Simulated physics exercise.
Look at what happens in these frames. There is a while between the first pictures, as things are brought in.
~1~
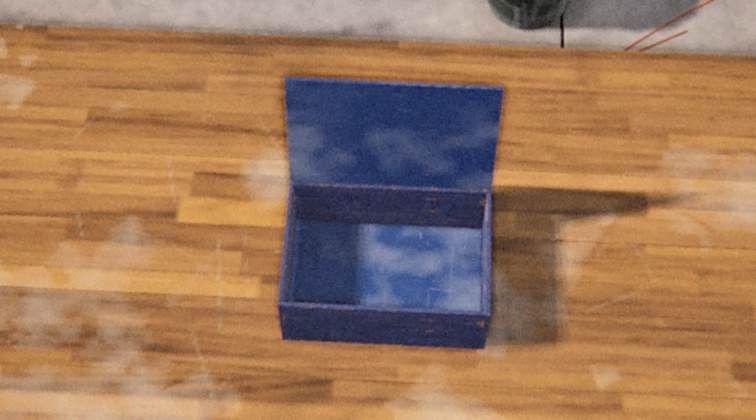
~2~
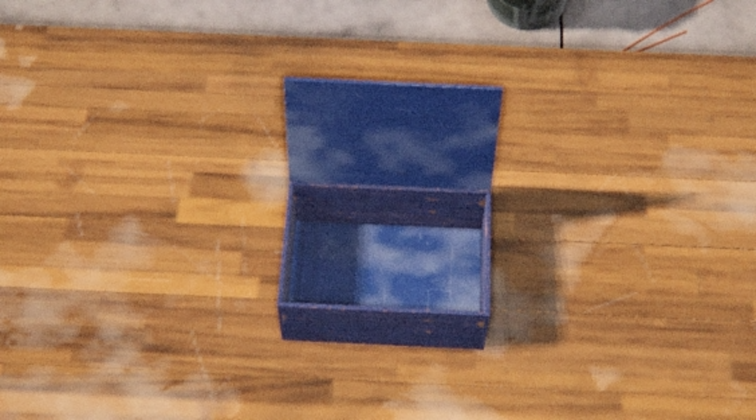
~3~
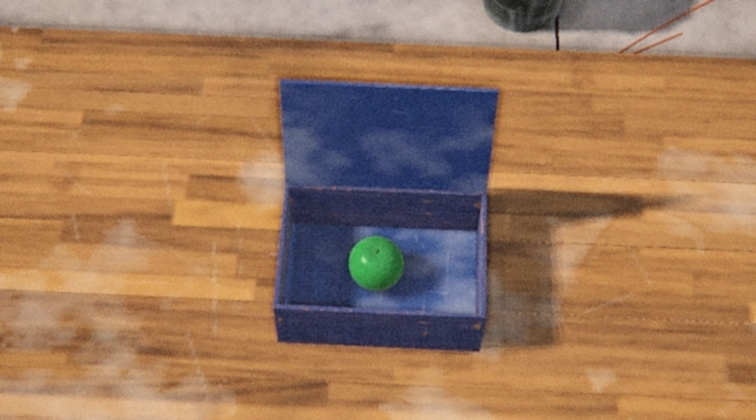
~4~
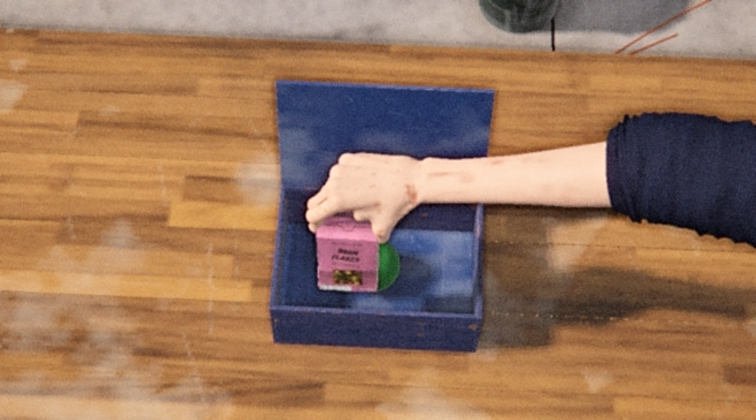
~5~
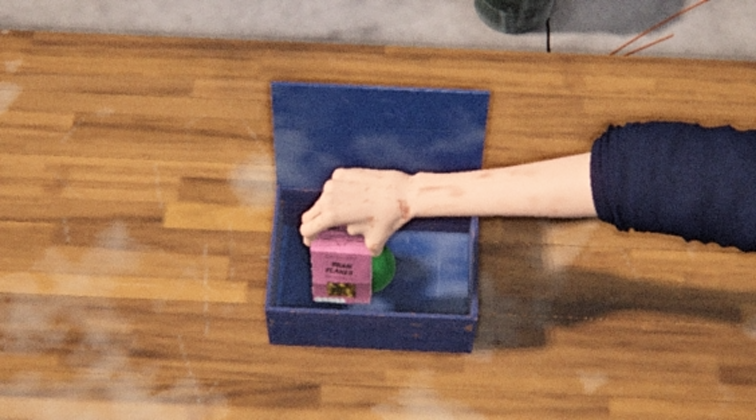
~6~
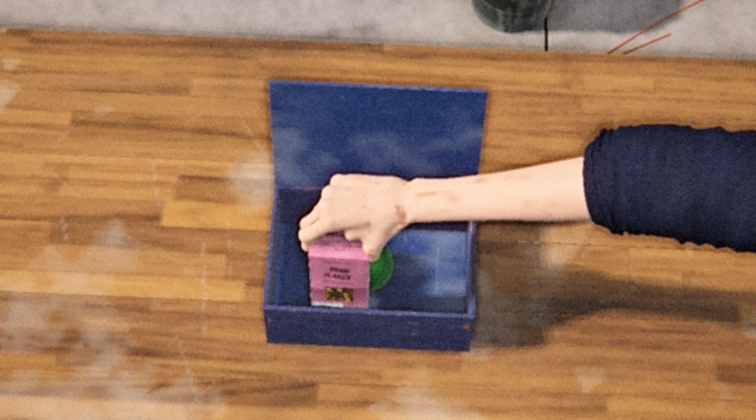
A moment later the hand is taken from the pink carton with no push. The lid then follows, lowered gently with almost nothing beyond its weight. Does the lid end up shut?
No.
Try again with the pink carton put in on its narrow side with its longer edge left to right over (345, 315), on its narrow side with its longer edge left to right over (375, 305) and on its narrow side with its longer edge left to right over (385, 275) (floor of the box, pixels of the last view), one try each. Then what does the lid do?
Lid, try 1: Fully down; try 2: Fully down; try 3: Propped open.
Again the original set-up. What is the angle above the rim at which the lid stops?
Some 16 degrees above the rim, more or less.
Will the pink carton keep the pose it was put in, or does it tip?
Simply put, it remains unturned.
Then, 0.90 s on from there, lid starting down; pink carton shifted about its own width near (341, 295).
Then, 1.60 s on from there, lid 61° above the rim; pink carton shifted about its own width near (341, 295).
Then, 1.80 s on from there, lid 33° above the rim; pink carton shifted about its own width near (341, 295).
In the end, lid 17° above the rim; moved from the start, pink carton; green apple unmoved. At the end, from the last picture's camera, pink carton near (341, 295).
